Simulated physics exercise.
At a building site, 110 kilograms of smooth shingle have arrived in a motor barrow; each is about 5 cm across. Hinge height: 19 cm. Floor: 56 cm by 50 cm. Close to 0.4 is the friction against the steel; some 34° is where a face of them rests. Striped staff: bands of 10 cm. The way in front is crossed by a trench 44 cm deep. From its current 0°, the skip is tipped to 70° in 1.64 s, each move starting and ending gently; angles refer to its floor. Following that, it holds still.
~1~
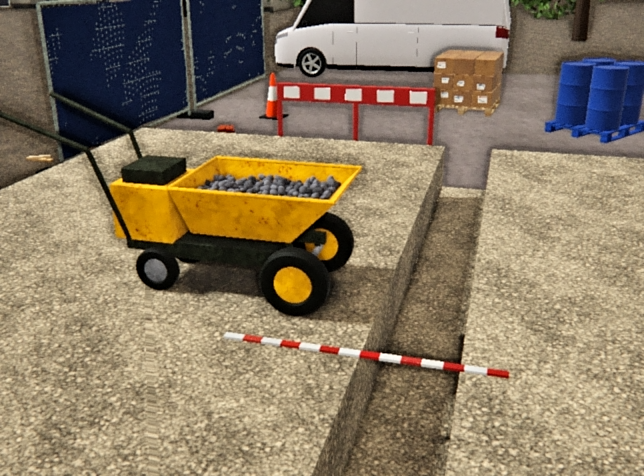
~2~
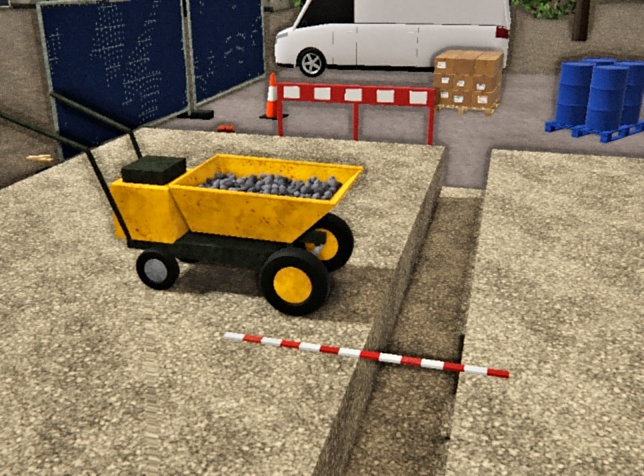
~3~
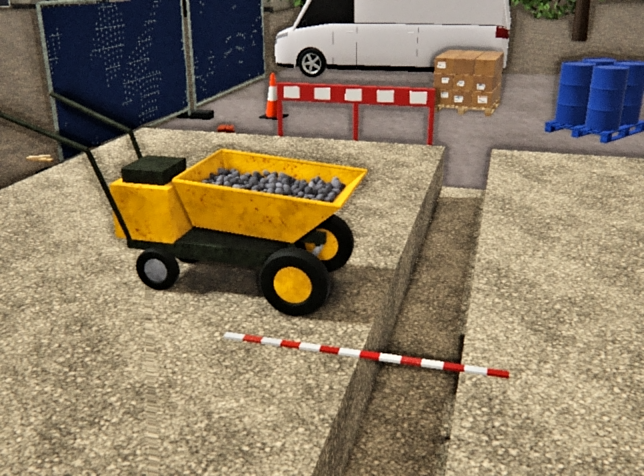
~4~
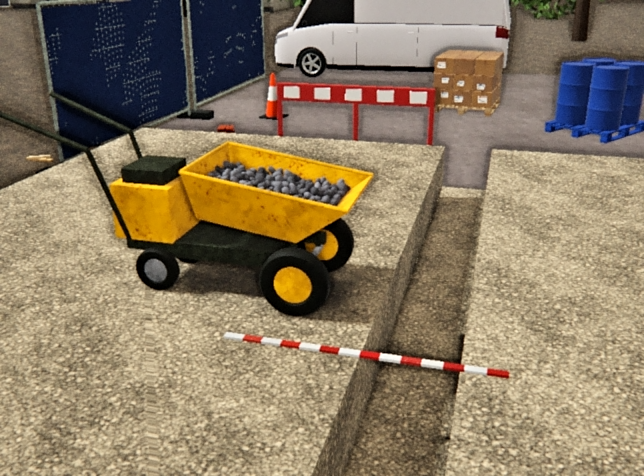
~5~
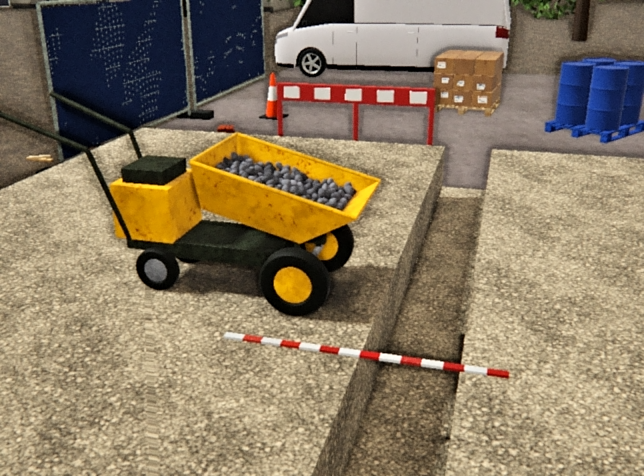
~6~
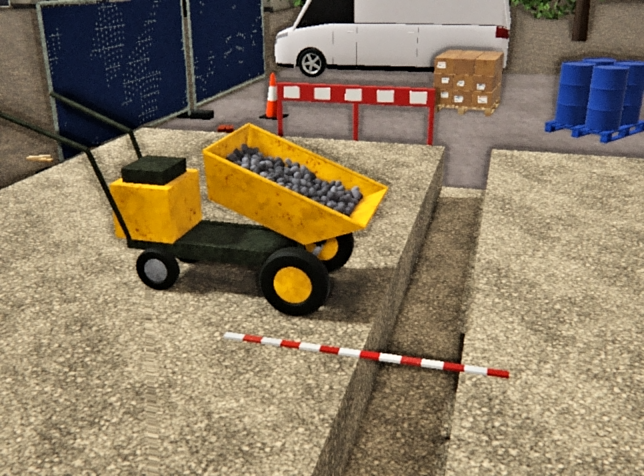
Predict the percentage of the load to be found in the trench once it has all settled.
Roughly 99 percent of the load ends up there.
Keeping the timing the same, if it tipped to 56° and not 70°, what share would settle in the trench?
Around 100 per cent would finish in the trench.
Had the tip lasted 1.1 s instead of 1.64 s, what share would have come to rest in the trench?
Around 95 per cent would end in the trench.
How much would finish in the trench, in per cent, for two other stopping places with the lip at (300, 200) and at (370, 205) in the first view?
Near 100 and near 60 percent.
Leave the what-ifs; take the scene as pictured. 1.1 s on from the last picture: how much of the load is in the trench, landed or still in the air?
Close to 75 per cent has got there by then.
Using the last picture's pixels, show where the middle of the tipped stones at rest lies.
Somewhere around (434, 364) in the last picture.
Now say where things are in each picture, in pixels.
In the first picture, the skip is at 0°, its lip at (334, 203); the top of the load is at (305, 185).
In the second picture, the skip is at 1°, its lip at (336, 204); the top of the load is at (275, 185).
In the third picture, the skip is at 4°, its lip at (341, 207); the top of the load is at (233, 177).
In the fourth picture, lip at (348, 212), floor tilted 9°, highest stones at (231, 171).
In the fifth picture, the skip is at 14°, its lip at (356, 218); the top of the load is at (236, 163).
In the sixth picture, lip at (365, 227), floor tilted 21°, highest stones at (243, 154).
Then, 0.6 s after the last picture the floor is at 59°, 98 % in the skip, 2 % in the trench; the foremost stones are at (415, 268).
Then, 1.1 s after the last picture the floor is at 70°, 25 % in the skip, 74 % in the trench; the foremost stones are at (468, 340).
Then, 1.5 s after the last picture the floor is at 70°, 4 % in the skip, 96 % in the trench, 1 % past the trench; the foremost stones are at (501, 329).
Then, 3.4 s after the last picture the floor is at 70°, 0 % in the skip, 99 % in the trench, 1 % past the trench; the foremost stones are at (508, 328).
